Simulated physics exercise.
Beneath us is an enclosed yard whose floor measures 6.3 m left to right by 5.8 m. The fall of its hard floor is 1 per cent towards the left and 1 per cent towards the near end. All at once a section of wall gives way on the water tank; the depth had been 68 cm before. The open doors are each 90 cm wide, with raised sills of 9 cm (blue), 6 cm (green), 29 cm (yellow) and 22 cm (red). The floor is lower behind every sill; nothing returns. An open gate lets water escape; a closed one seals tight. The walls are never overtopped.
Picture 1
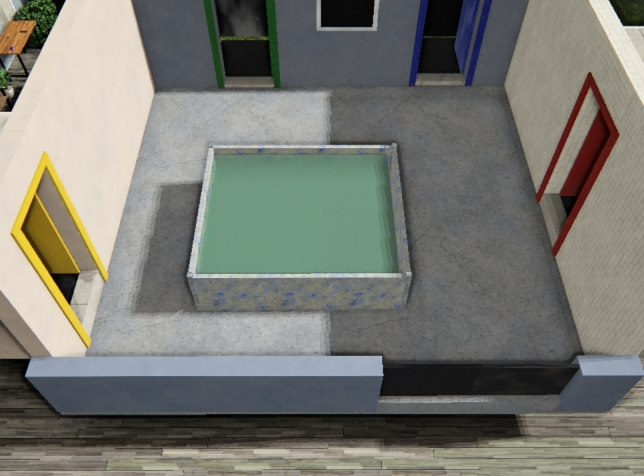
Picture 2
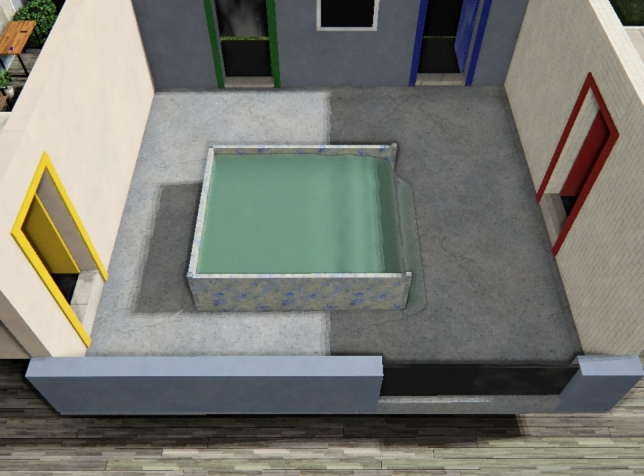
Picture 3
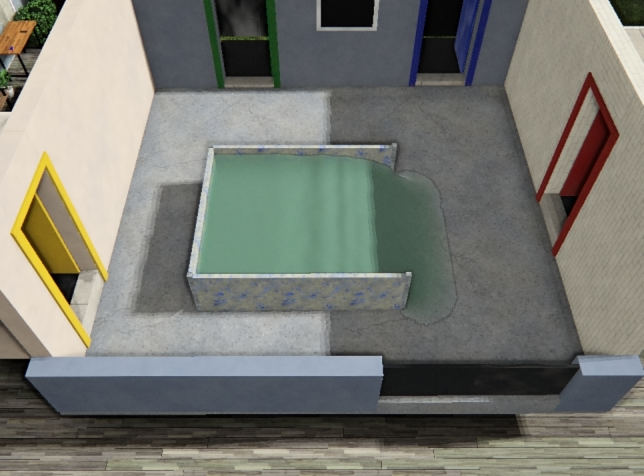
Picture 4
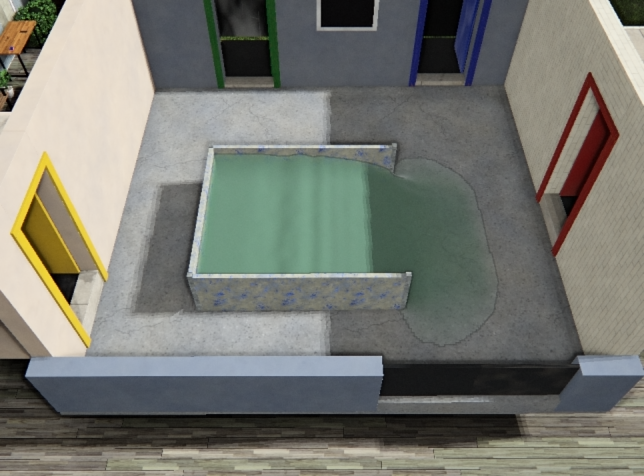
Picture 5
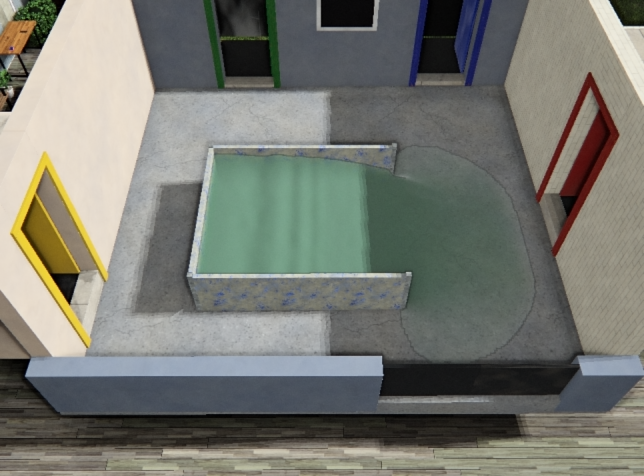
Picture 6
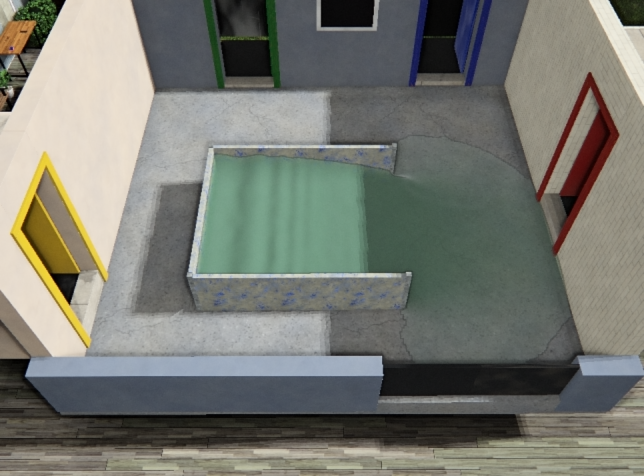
The clip opens on still green water filling a rectangular tank in a walled yard with yellow, green, blue and red doorways. The tank's right side gives way, and water pours out across the grey floor, spreading in a widening rounded sheet until it reaches the right wall near the red doorway.
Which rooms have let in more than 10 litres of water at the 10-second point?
The room behind the blue door is above 10 litres; the room behind the green door is above 10 litres; the room behind the yellow door is at or below 10 litres; the room behind the red door is above 10 litres.
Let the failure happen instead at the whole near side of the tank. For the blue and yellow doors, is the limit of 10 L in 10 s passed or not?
Compared with the limit, blue is higher and yellow is higher.
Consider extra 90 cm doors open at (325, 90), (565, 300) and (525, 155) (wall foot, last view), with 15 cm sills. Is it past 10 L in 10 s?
In sequence the answers are less than that, more than that and more than that.
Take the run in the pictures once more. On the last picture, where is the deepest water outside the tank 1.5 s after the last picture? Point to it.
At about (590, 382).
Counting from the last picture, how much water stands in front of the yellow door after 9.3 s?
About 13.5 cm deep.
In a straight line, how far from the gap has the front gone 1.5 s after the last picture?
Roughly 4.0 metres out.
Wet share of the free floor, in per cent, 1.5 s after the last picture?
Near 35 per cent is wet.
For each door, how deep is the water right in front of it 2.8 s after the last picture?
Door by door, in cm: Blue reads 22, green reads 0, yellow reads 0, red reads 28.
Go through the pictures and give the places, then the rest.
In the first frame, still water, 68 cm deep, in the water tank at (301, 209).
In the second frame, the front is at (406, 311), 1.2 m from the gap at (395, 230); 0.6 m2 of floor is under water; 68 cm left at the back of the water tank.
In the third frame, the front is at (430, 319), 1.4 m from the gap at (395, 231); 1.6 m2 of floor is under water; 68 cm left at the back of the water tank.
In the fourth frame, the front is at (464, 331), 1.7 m from the gap at (394, 232); 3.5 m2 of floor is under water; 68 cm left at the back of the water tank.
In the fifth frame, the front is at (494, 343), 2.1 m from the gap at (394, 232); 5.4 m2 of floor is under water; 68 cm left at the back of the water tank.
In the sixth frame, the front is at (568, 306), 2.5 m from the gap at (394, 233); 7.5 m2 of floor is under water; 68 cm left at the back of the water tank.
Then, 0.7 s after the last picture water covers 35 % of the floor and is deepest (44 cm) near (536, 242); blue door not reached, green door not reached, yellow door not reached, red door 43 cm at the sill, 55 L in.
Then, 1.5 s after the last picture water covers 35 % of the floor and is deepest (50 cm) near (590, 382); blue door not reached, green door not reached, yellow door not reached, red door 40 cm at the sill, 142 L in.
Then, 2.8 s after the last picture water covers 55 % of the floor and is deepest (35 cm) near (590, 382); blue door 22 cm at the sill, 44 L in, green door not reached, yellow door not reached, red door 28 cm at the sill, 225 L in.
Then, 5.3 s after the last picture water covers 95 % of the floor and is deepest (30 cm) near (78, 385); blue door 14 cm at the sill, 145 L in, green door 5 cm at the sill, 0 L in, yellow door 21 cm at the sill, 0 L in, red door 11 cm at the sill, 234 L in.
Then, 9.3 s after the last picture water covers 100 % of the floor and is deepest (19 cm) near (123, 217); blue door 5 cm at the sill, 158 L in, green door 15 cm at the sill, 41 L in, yellow door 13 cm at the sill, 1 L in, red door 6 cm at the sill, 235 L in.
